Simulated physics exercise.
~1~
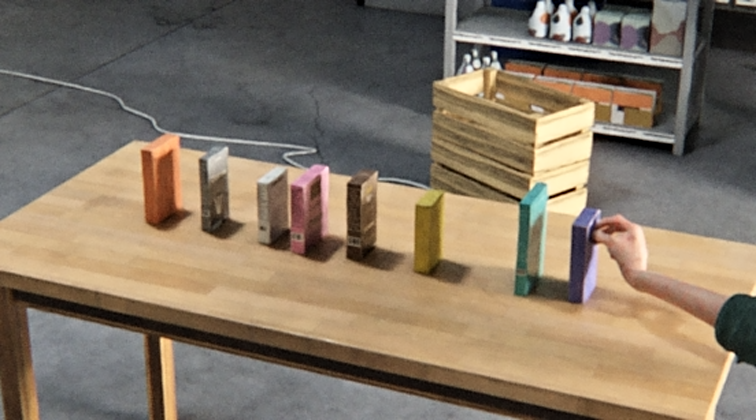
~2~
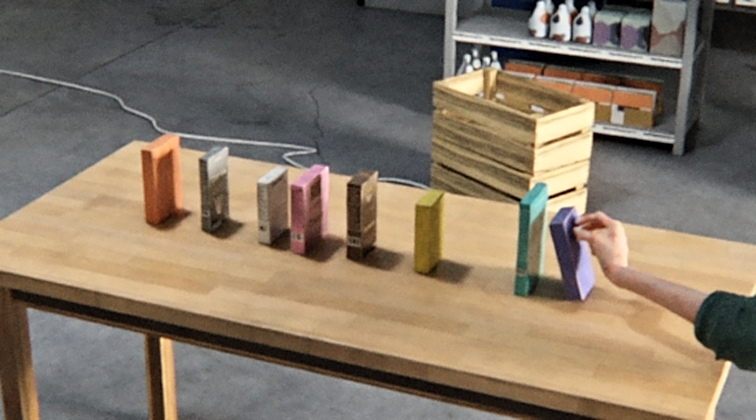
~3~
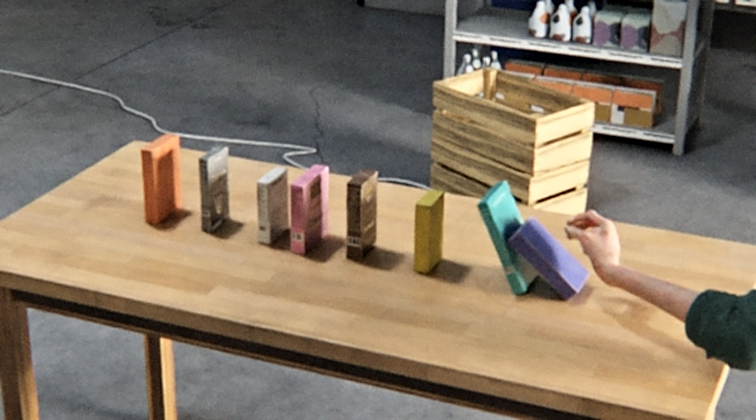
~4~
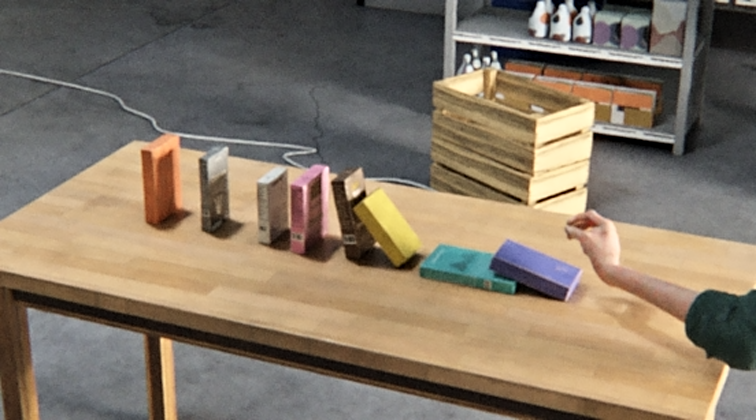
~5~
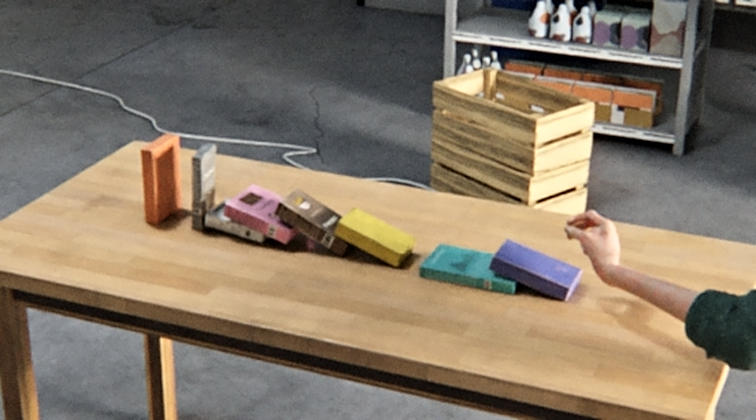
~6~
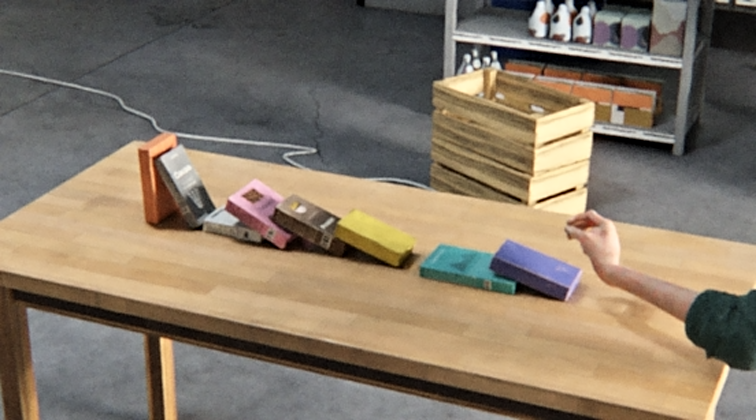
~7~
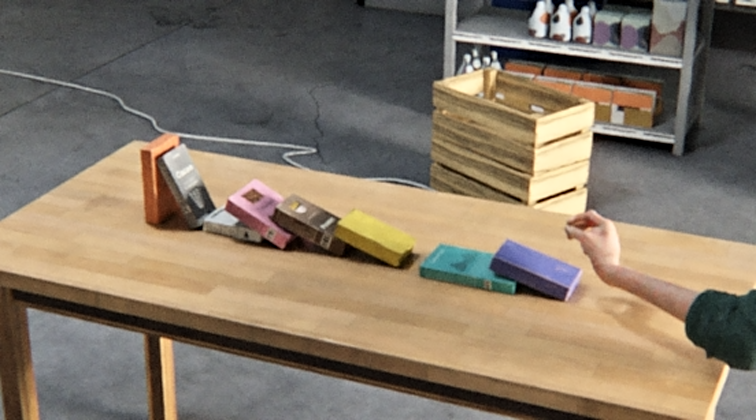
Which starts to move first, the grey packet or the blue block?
The blue block starts to move first, as the hand tips it at the right end of the row. The grey packet only moves later, once the fall has travelled along the row to it.
